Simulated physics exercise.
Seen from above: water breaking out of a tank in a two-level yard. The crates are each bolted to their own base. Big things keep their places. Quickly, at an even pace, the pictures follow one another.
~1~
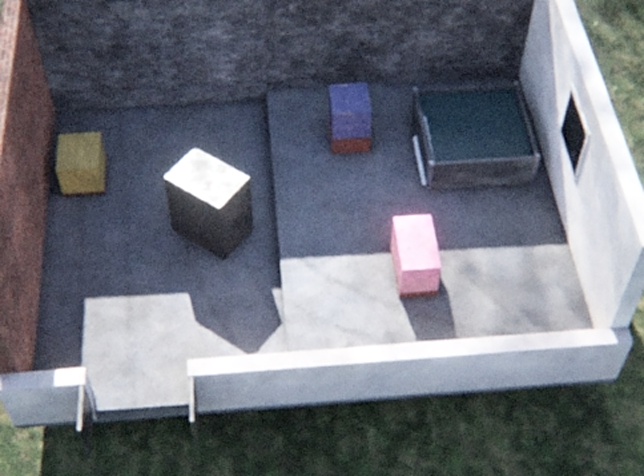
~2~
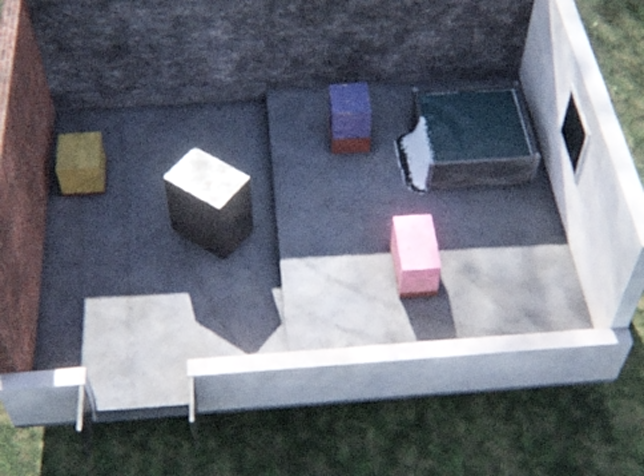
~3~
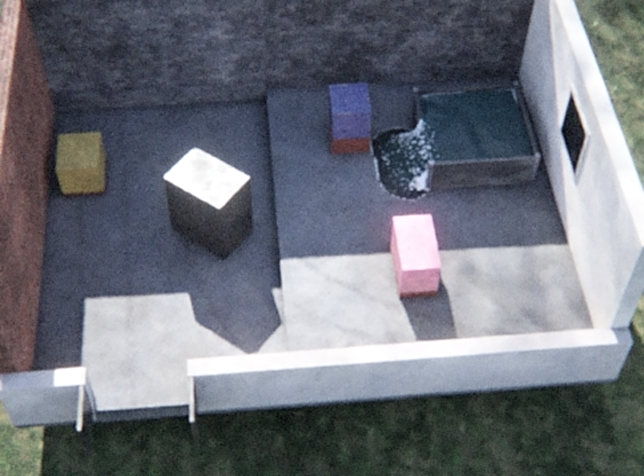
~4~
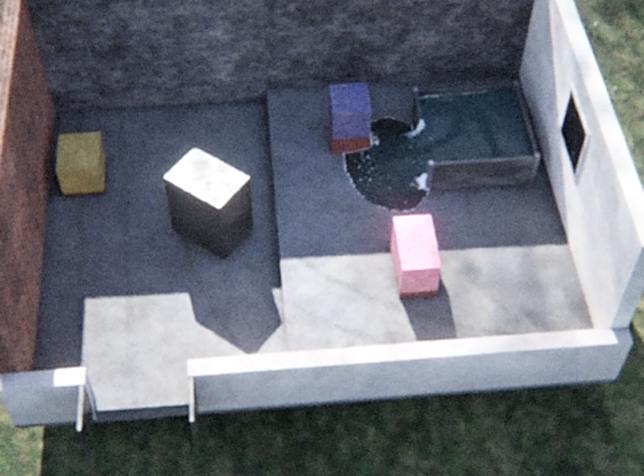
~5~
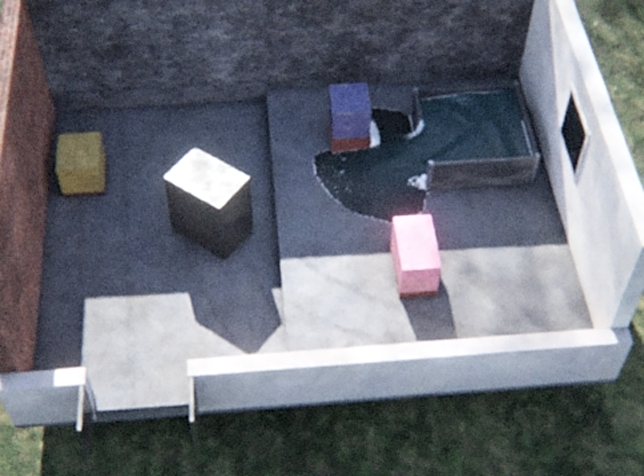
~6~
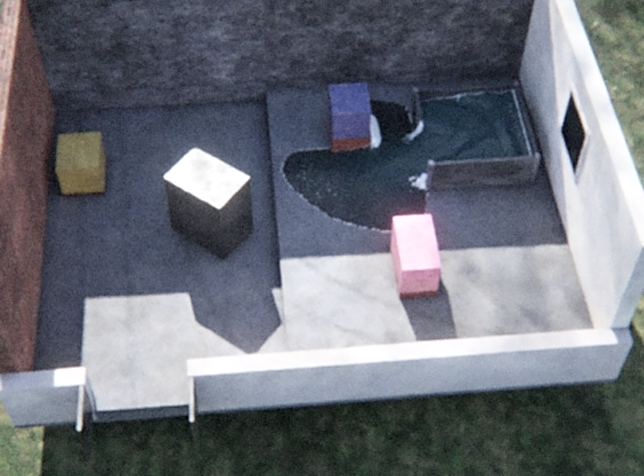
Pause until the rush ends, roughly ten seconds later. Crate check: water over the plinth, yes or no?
Pink crate no, yellow crate yes, blue crate no.
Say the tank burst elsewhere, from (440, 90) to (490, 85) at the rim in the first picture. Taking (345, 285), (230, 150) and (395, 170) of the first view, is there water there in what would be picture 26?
Point one: Not reached. Point two: Reached. Point three: Reached.
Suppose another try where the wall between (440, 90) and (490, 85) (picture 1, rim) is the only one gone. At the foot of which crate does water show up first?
That would be the blue crate, reached first.
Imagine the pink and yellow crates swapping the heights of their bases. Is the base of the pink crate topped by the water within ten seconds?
The pink crate is not reached.
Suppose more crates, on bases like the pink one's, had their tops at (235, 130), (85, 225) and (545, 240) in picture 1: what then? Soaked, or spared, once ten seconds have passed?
Is flooded, then stays clear, then stays clear.
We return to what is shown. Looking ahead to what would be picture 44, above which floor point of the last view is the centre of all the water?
That comes out near (283, 193).
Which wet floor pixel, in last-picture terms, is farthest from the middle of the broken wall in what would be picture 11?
The wet edge reaches furthest near (179, 194).
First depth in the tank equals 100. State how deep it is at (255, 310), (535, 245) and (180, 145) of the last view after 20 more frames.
Roughly 8 per cent, 0 per cent and 8 per cent.
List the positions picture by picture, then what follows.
The first picture shows still water in the tank at (474, 126).
In the second picture, the front is at (415, 188), out from the gap at (425, 153).
In the third picture, water pours out at (425, 155) and has run to (379, 141).
In the fourth picture, water pours out at (425, 155) and has run to (351, 154).
In the fifth picture, the front is at (323, 176), out from the gap at (425, 155).
In the sixth picture, water pours out at (425, 155) and has run to (291, 177).
A moment on, water covers 20 % of the floor; the pink crate water round its plinth, the yellow crate not reached, the blue crate water round its plinth.
Next, water covers 35 % of the floor; the pink crate water round its plinth, the yellow crate water round its plinth, the blue crate water round its plinth.
Then, water covers 55 % of the floor; the pink crate water round its plinth, the yellow crate water round its plinth, the blue crate water round its plinth.
Later, water covers 65 % of the floor; the pink crate water round its plinth, the yellow crate water round its plinth, the blue crate water round its plinth.
In the end, water covers 75 % of the floor; the pink crate stayed above the water, the yellow crate was topped, the blue crate stayed above the water.
